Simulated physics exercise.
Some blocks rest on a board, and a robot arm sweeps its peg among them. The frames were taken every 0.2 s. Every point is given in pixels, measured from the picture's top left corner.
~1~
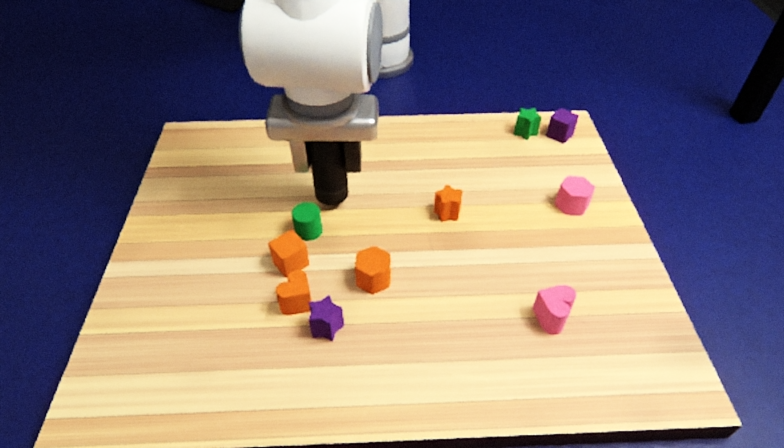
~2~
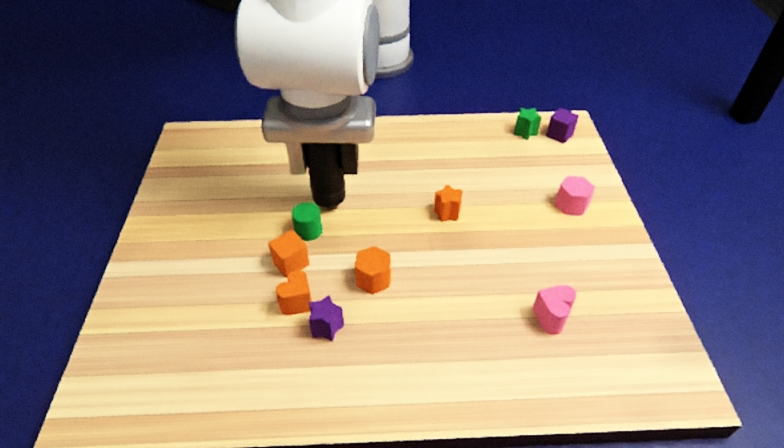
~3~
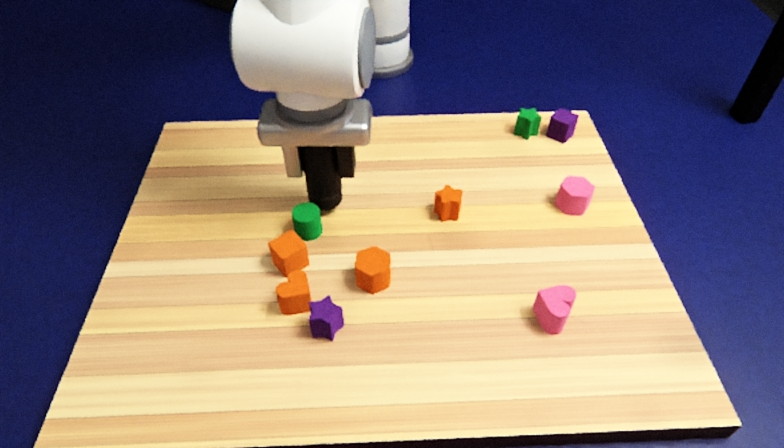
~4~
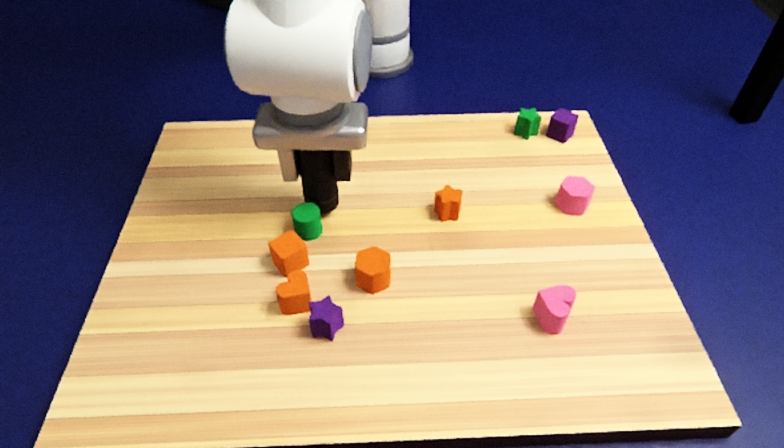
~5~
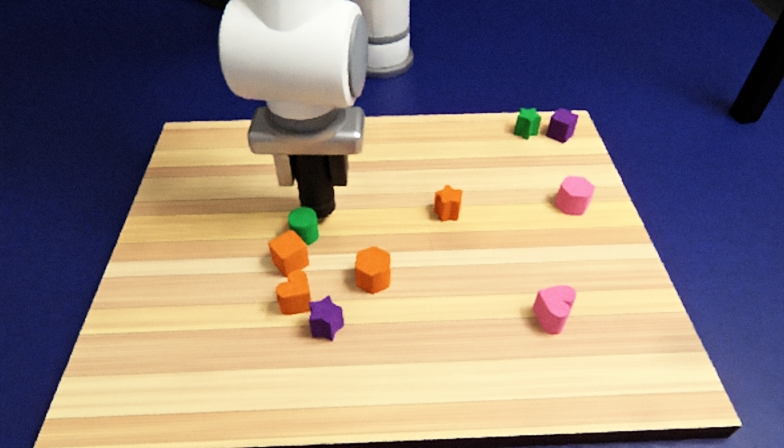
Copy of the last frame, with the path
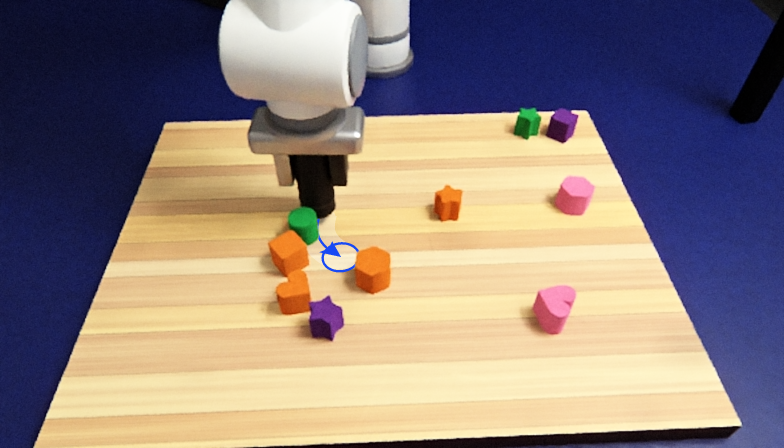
A white robot arm holds a black peg over a pale wooden board on a blue surface, seen from above at a fixed angle. Orange, purple and green blocks cluster left of centre, with an orange star near the middle, pink blocks at right and small green and purple ones at the top right. The peg drifts slightly left and nearer, then nudges the green cylinder slightly toward the orange cube.
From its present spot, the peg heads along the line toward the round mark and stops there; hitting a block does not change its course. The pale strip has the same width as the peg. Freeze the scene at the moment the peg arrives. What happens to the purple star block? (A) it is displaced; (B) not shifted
(B)
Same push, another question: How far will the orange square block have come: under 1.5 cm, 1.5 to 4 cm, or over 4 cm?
The distance will be 1.5 to 4 cm.
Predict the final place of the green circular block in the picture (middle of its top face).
The centre of its top face lies at (289, 237).
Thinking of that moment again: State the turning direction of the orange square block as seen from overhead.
It turns counter-clockwise.
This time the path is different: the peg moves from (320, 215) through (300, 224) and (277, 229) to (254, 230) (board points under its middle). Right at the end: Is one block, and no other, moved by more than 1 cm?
The answer is no.
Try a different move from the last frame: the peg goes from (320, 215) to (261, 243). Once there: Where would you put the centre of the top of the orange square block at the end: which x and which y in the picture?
I'd expect the centre of its top face to be at (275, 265).
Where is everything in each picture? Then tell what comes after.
In the first picture, lower end of the peg (332, 194), tops of blocks, orange square block (287, 244), green circular block (306, 212), purple star block (324, 309).
In the second picture, peg (329, 197), blocks as before.
In the third picture, peg (326, 200), blocks as before.
In the fourth picture, peg (322, 203), blocks as before.
In the fifth picture, peg (319, 208), orange square block (287, 244), green circular block (302, 217), purple star block (324, 309).
The drawn path runs from (320, 215) via (317, 231) and (325, 246), ending at (341, 257).
On the path given first. Halfway along, peg (319, 232); orange square block (274, 257), turned 45° anticlockwise; green circular block (288, 235).
At the end, peg (340, 250); orange square block (272, 259), turned 45° anticlockwise; green circular block (289, 237); purple star block not moved.
